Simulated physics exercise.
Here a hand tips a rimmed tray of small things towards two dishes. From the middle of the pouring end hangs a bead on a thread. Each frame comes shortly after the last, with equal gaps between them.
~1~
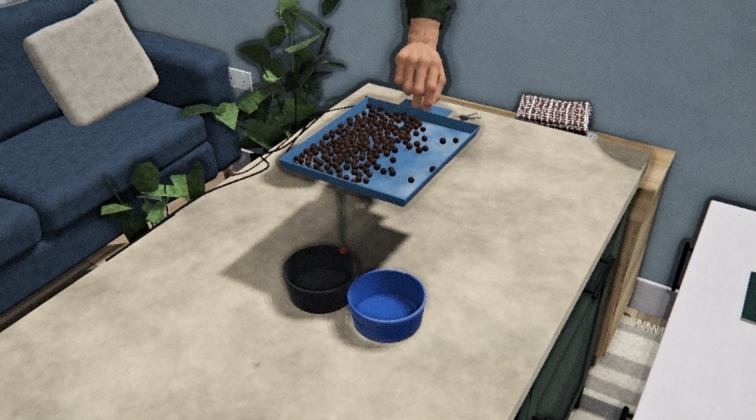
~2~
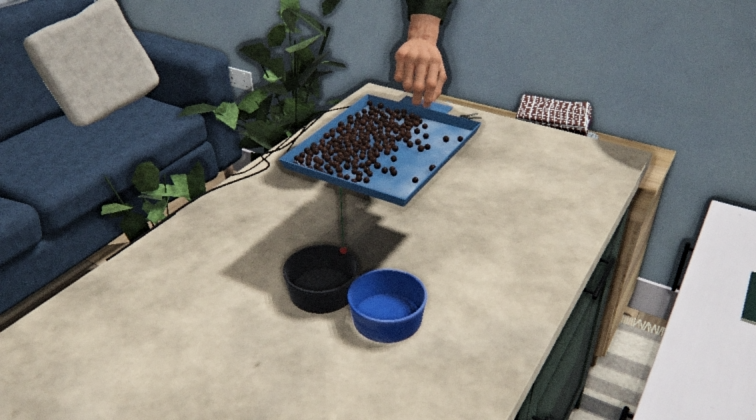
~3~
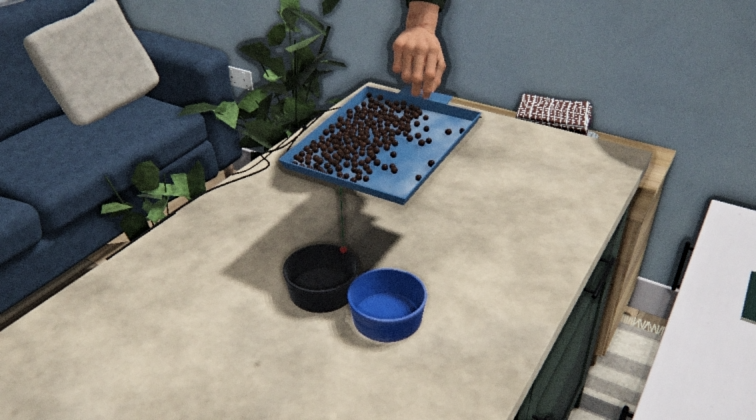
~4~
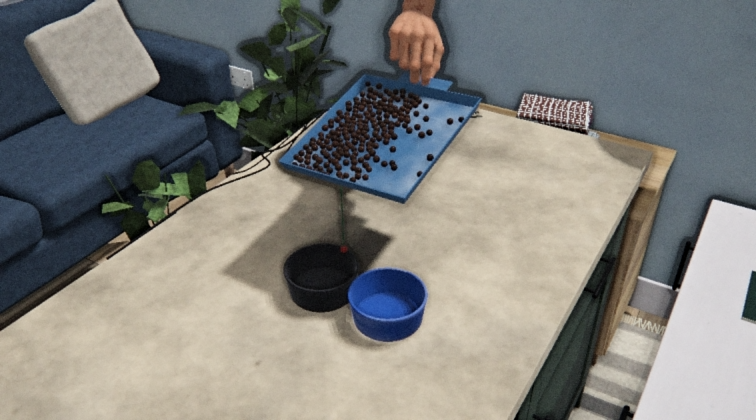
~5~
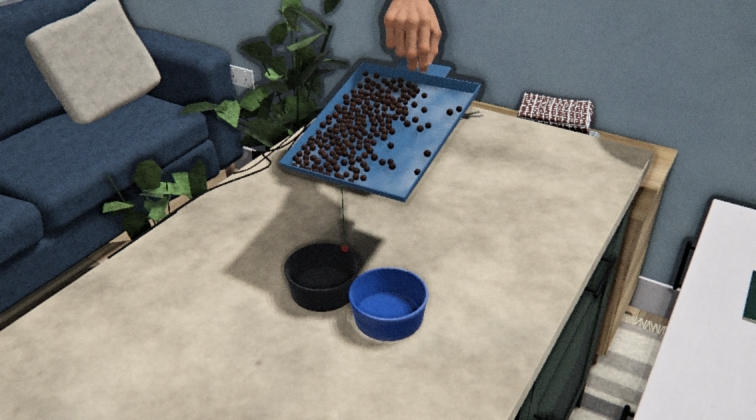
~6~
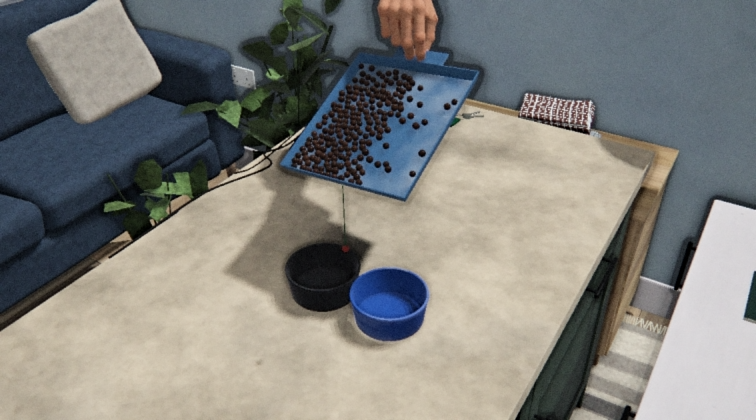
A hand gradually tilting a blue tray of small chocolate balls above a black dish and a blue dish on a counter.
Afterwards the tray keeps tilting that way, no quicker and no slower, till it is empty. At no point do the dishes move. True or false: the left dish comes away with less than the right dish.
False.
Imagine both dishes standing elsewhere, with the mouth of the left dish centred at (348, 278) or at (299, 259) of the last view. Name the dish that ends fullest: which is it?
At the first spot the left-side one comes out ahead, at the second spot the left-side one.
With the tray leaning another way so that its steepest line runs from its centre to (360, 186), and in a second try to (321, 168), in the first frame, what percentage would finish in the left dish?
The first try would leave around 30 per cent there, the second around 20 per cent.
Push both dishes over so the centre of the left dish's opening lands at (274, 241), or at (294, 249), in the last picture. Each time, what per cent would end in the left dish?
Close to 40 in a hundred, then close to 50 in a hundred.
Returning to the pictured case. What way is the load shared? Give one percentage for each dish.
I'd say the left dish holds some 40 % and the right dish some 0 %.
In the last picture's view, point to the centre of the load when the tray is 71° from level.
Check around (307, 185) in the last picture.
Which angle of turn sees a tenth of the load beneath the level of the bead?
Angle: Approx. 70 degrees.
Shortly afterwards, tray tipped steeply; near half on the tray; only a few in the right dish; a little in the left dish; a little outside both; near a third in the air.
Next, tray tipped past a quarter turn; a little in the right dish; near a third in the left dish; near half outside both; a little in the air.
Some moments later, tray tipped past a quarter turn; a little in the right dish; near a third in the left dish; near half outside both.
In the end, tray tipped past a quarter turn; a little in the right dish; near a third in the left dish; near half outside both.
